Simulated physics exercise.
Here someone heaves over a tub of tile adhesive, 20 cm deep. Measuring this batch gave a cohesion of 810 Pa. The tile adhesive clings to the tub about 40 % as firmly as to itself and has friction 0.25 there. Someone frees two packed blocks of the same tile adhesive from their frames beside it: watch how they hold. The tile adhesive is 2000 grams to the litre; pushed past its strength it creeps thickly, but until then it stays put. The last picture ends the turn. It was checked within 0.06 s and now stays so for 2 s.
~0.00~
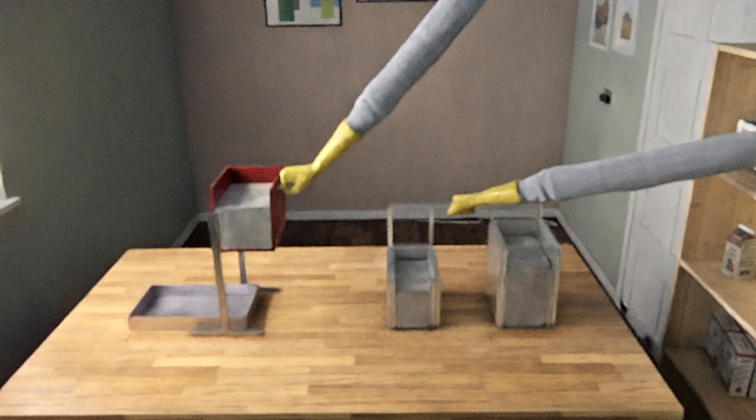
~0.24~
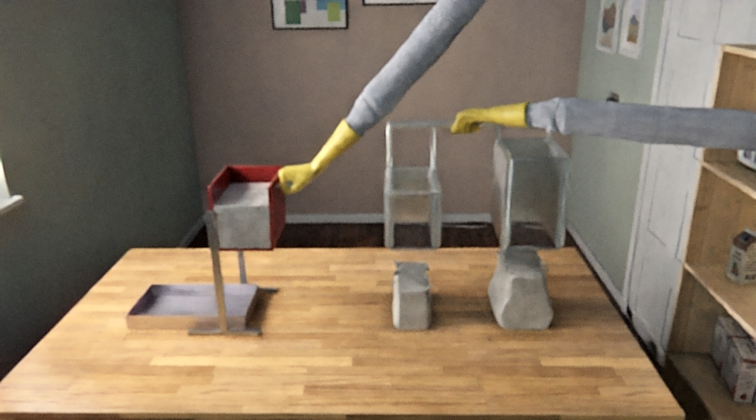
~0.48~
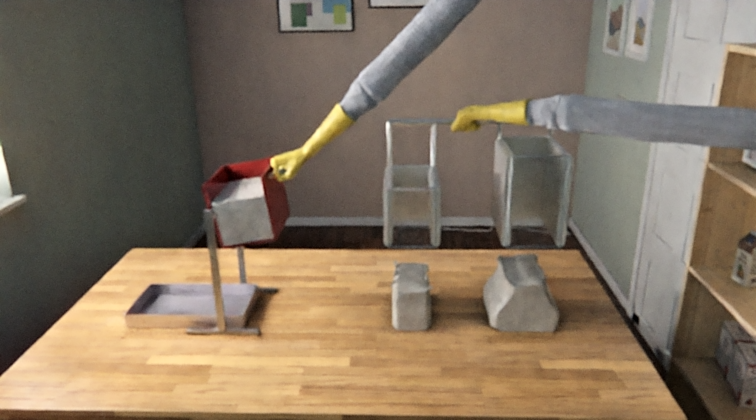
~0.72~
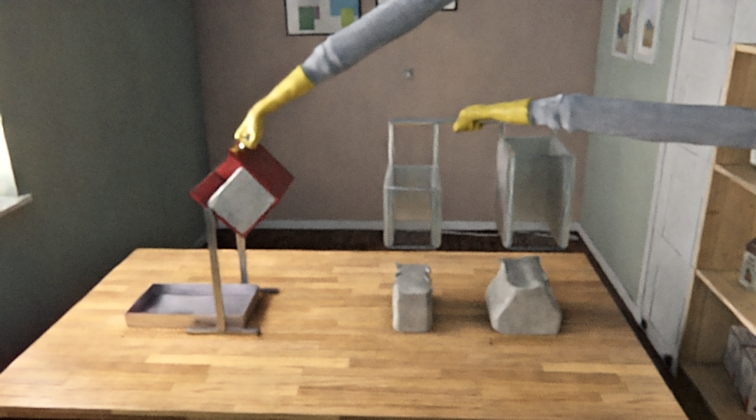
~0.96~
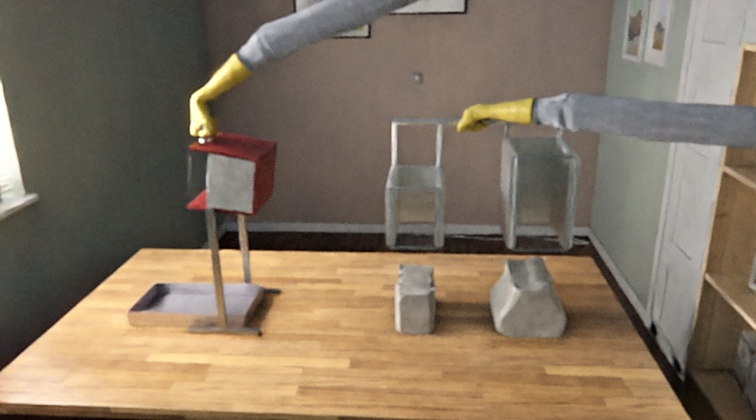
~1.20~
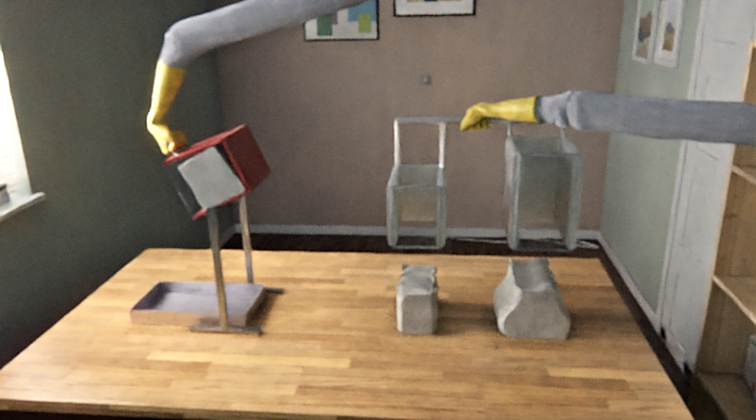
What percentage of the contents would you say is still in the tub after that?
I would say about 0 %.
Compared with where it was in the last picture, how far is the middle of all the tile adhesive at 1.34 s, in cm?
About 7 cm.
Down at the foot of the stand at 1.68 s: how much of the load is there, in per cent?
Roughly 70 per cent.
After 1.34 s, the tub is at 113 degrees and holds 83 %.
After 1.51 s, the tub is at 113 degrees and holds 22 %.
After 1.68 s, the tub is at 113 degrees and holds 0 %.
After 1.85 s, the tub is at 113 degrees and holds 0 %.
After 3.20 s, at the end, the tub is at 113 degrees and holds 0 %.
